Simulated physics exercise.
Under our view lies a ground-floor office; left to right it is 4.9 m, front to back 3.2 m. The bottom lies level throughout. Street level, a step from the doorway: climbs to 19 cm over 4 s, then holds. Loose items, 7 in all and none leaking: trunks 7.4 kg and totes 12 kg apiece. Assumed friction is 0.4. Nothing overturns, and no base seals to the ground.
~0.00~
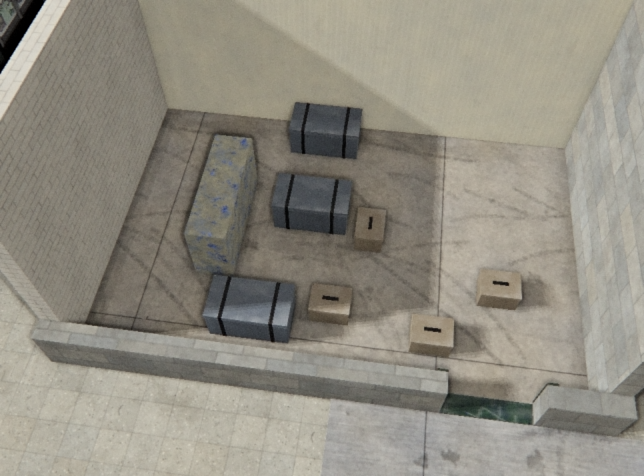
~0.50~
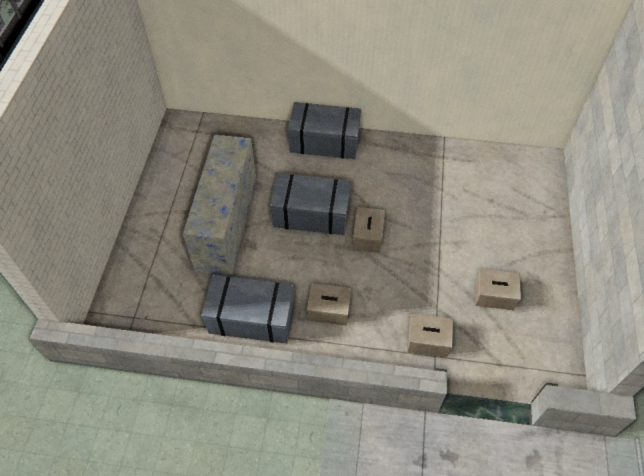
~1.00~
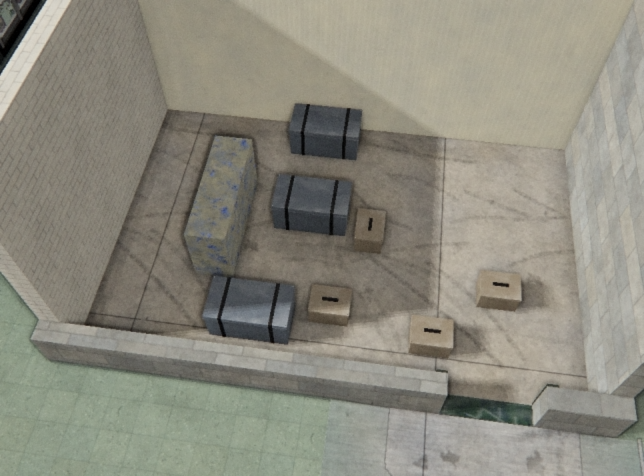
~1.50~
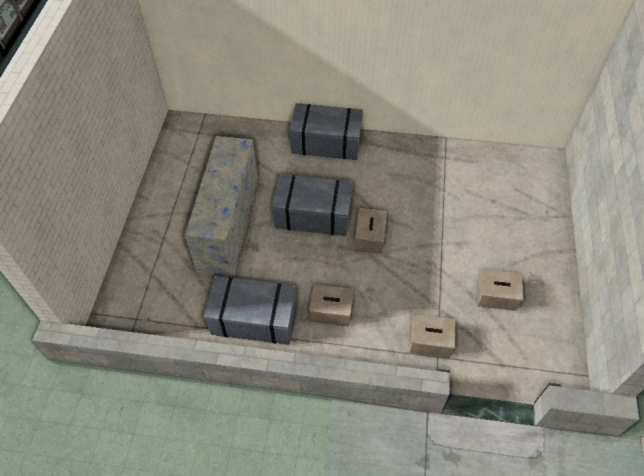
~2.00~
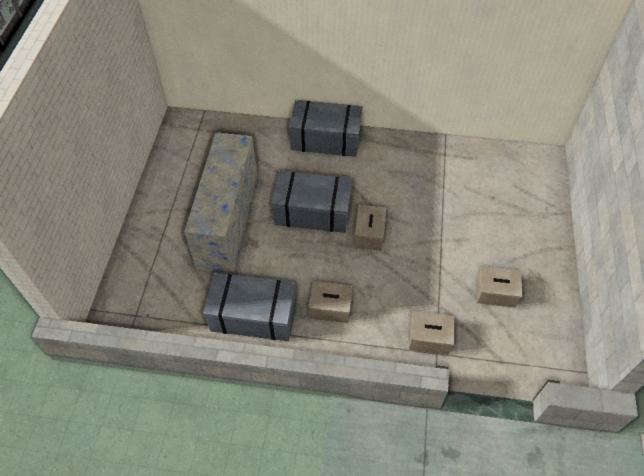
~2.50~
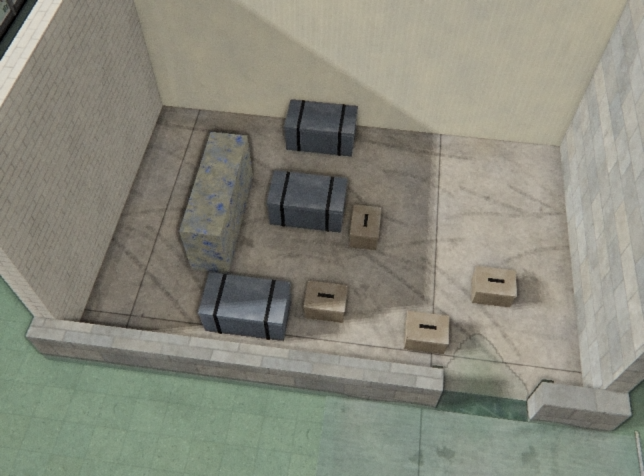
Walled ground-floor office seen from above, greenish water spreading across the paving outside while trunks and totes inside stay still.
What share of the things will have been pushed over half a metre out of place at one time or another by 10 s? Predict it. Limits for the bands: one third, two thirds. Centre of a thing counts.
Fewer than one in three.
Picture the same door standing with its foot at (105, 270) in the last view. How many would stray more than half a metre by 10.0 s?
Result: 2.
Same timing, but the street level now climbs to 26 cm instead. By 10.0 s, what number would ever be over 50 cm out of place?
Result: 4.
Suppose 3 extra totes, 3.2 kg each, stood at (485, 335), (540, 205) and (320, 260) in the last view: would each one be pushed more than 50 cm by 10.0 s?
So, in the order asked, it's too far, too far and not far enough.
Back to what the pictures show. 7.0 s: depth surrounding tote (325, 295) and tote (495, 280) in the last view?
Depths: Near 2 cm, then near 5 cm.
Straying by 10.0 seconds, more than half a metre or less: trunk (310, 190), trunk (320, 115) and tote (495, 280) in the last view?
Order as asked - a smaller shift, a bigger shift, a bigger shift.
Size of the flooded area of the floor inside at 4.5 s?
Somewhere about 4.5 m2, give or take.
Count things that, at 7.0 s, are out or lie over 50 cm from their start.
By that point, 1.
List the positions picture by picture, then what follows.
A trunk at (249, 300), on the bottom; a tote at (433, 330), on the bottom; 0.0 m2 under water; 0 of 7 have shifted, in the first picture.
A trunk at (248, 300) rests on the ground; a tote at (431, 330) rests on the ground; 0.0 m2 under water; 0 of 7 have shifted, in the second picture.
A trunk at (249, 301), on the bottom; a tote at (432, 331), on the bottom; water covers 0.0 m2; 0 of 7 have shifted, in the third picture.
A trunk at (251, 301) rests on the ground; a tote at (434, 331), on the bottom; 0.0 m2 under water; 0 of 7 have shifted, in the fourth picture.
A trunk at (250, 298) rests on the ground; a tote at (433, 328) rests on the ground; water covers 0.0 m2; 0 of 7 have shifted, in the fifth picture.
A trunk at (245, 297) rests on the ground; a tote at (428, 327) rests on the ground; water covers 0.3 m2; 0 of 7 have shifted, in the sixth picture.
After 3.5 s 0 of 7 are over 50 cm from their spots; 0 afloat.
After 4.5 s 0 of 7 are over 50 cm from their spots; 0 afloat.
After 7.0 s 1 of 7 are over 50 cm from their spots; 0 afloat.
After 10.0 s 2 of 7 are over 50 cm from their spots, and 2 have been at some point; 3 afloat.
